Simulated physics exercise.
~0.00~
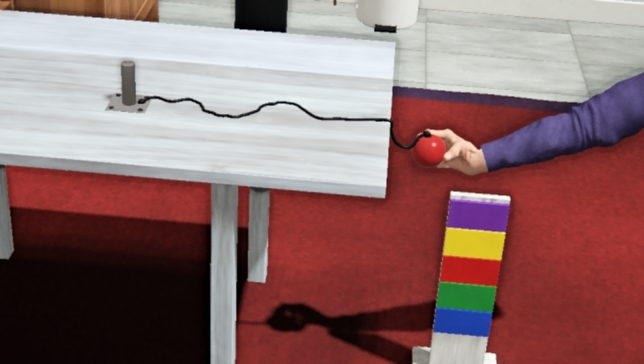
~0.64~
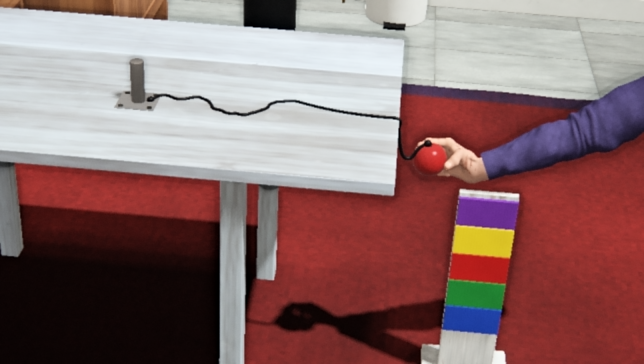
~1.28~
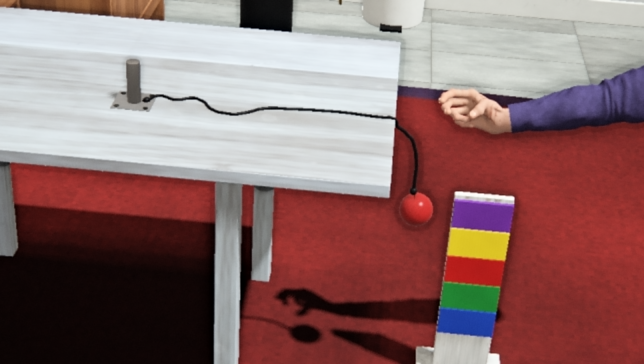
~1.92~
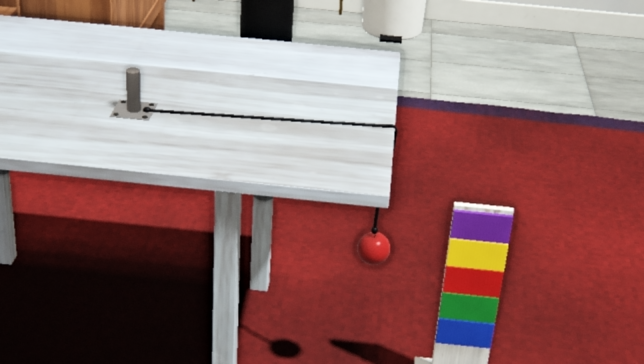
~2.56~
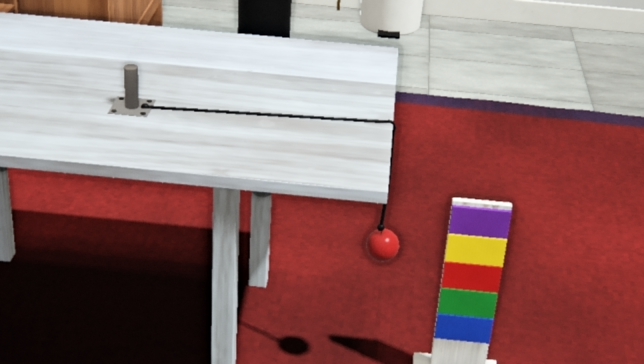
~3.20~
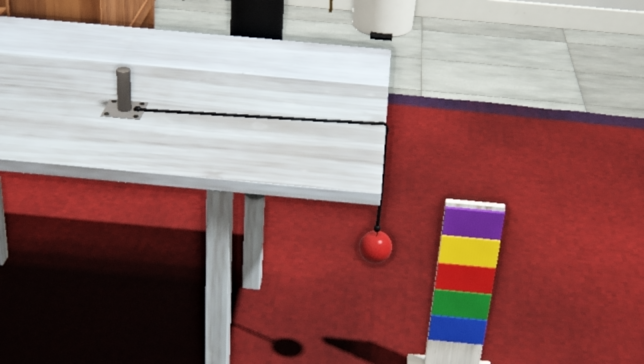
At the start, a hand in a purple sleeve holds a small, round red object just beyond the right edge of a pale table, with a slack, wavy black cord running back to a short post. The hand keeps its hold briefly, then lets go and draws back to the right as the object drops below the tabletop. The cord pulls straight across the table and bends down over the edge, while the hand leaves view. The object shifts slightly beneath the edge. It ends up hanging beside the upright colour scale, its middle level with the yellow band.
